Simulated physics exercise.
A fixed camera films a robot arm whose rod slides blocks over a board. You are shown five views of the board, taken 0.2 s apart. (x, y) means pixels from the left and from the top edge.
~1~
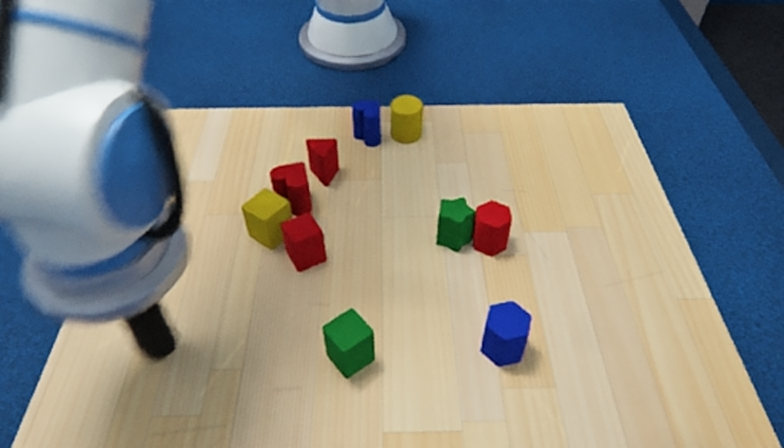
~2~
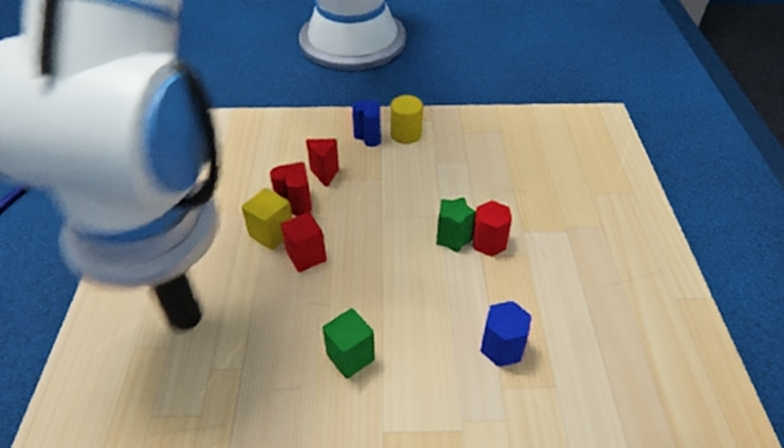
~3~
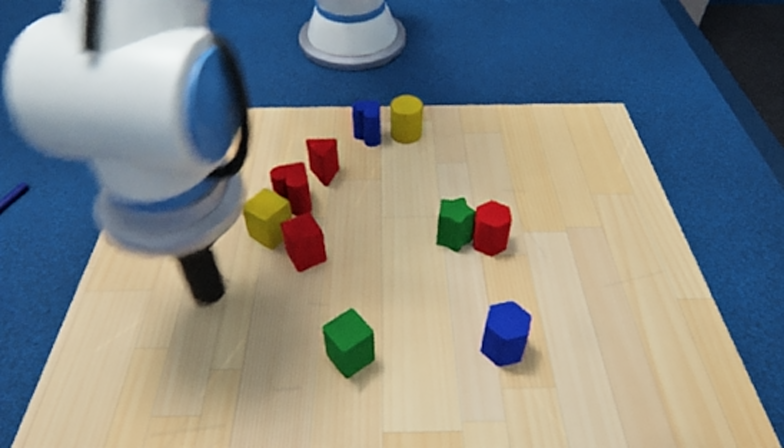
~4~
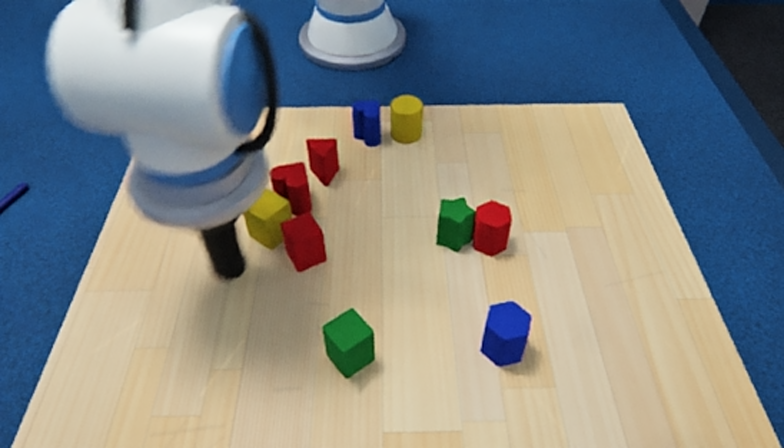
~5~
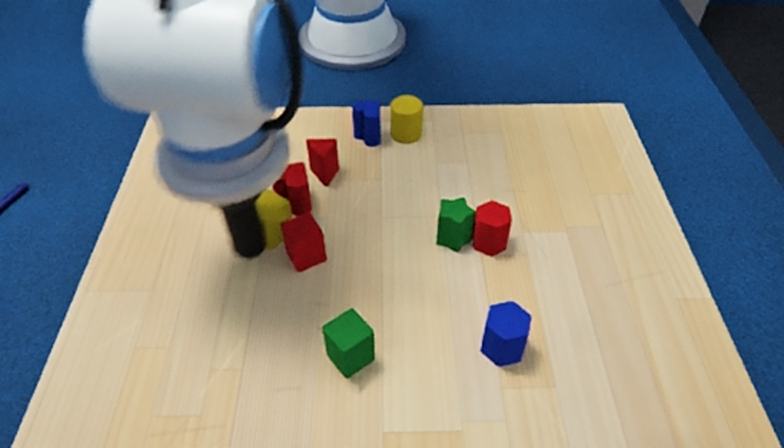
A robot arm moves its black rod up and right across the board beside still, coloured blocks.
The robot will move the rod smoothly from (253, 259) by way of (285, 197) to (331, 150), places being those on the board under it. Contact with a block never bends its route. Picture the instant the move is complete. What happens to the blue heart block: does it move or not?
Here's my answer: The blue heart block gets displaced.
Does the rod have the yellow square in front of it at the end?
Yes.
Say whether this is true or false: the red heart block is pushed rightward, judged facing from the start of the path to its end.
True
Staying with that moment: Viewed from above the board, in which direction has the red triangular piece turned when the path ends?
Anticlockwise, looking down.
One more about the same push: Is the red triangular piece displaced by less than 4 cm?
It seems not.
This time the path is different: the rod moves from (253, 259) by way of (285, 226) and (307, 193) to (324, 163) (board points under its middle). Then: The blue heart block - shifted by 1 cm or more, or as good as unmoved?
It ends up on the same spot.
The first path, step by step. One third of the way, rod (269, 203); yellow square (287, 166); red heart block (312, 151), turned 15° clockwise; red triangular piece (332, 136), turned 20° anticlockwise.
Two thirds of the way, rod (299, 167); yellow square (321, 134), turned 25° clockwise; red heart block (349, 127), turned 30° clockwise; red triangular piece (356, 113), turned 40° anticlockwise; blue heart block (373, 103), turned 25° clockwise.
At the end, rod (329, 137); yellow square (351, 107), turned 25° clockwise; red heart block (379, 113), turned 85° clockwise; red triangular piece (367, 93), turned 25° anticlockwise; blue heart block (388, 92), turned 45° clockwise.
